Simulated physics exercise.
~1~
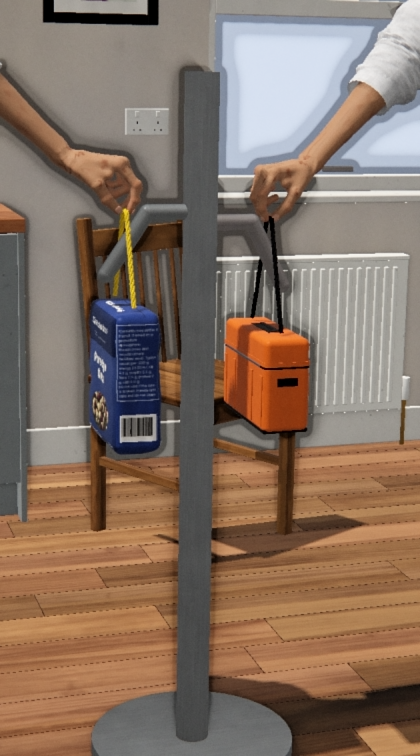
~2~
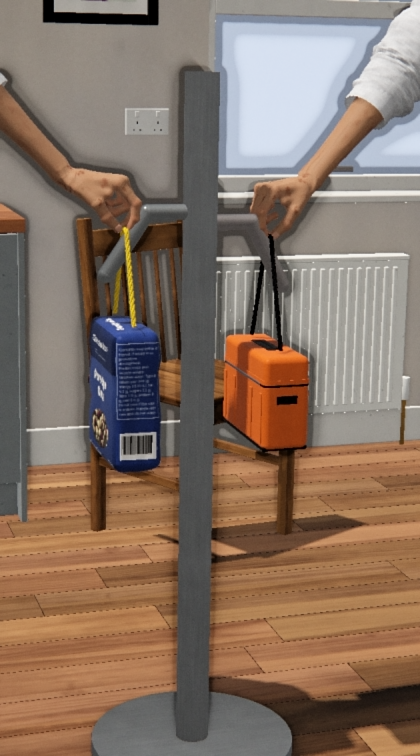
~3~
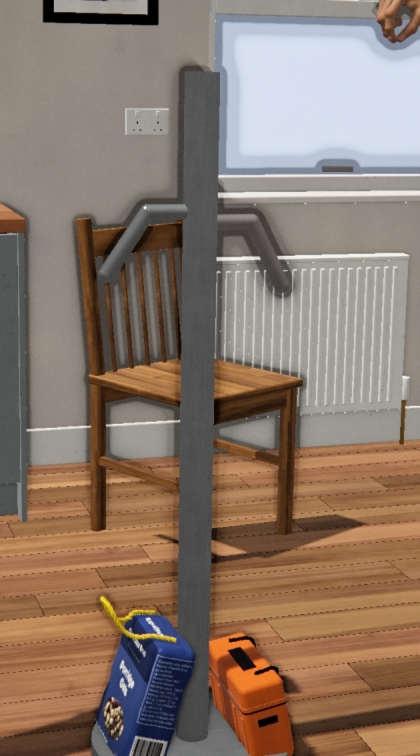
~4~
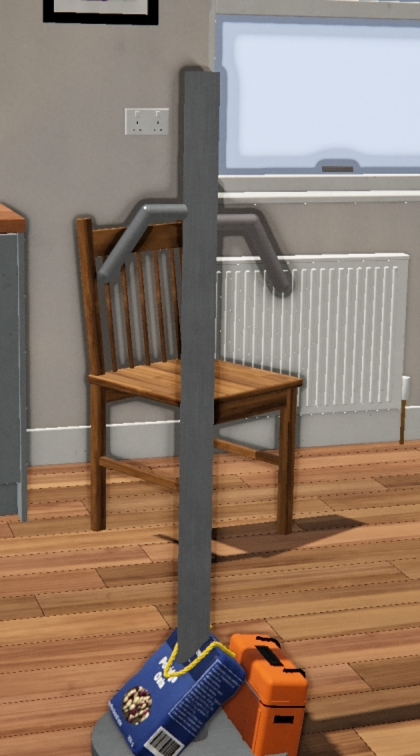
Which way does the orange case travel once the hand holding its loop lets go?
The orange case moves down, ending up on the floor near the base of the post.
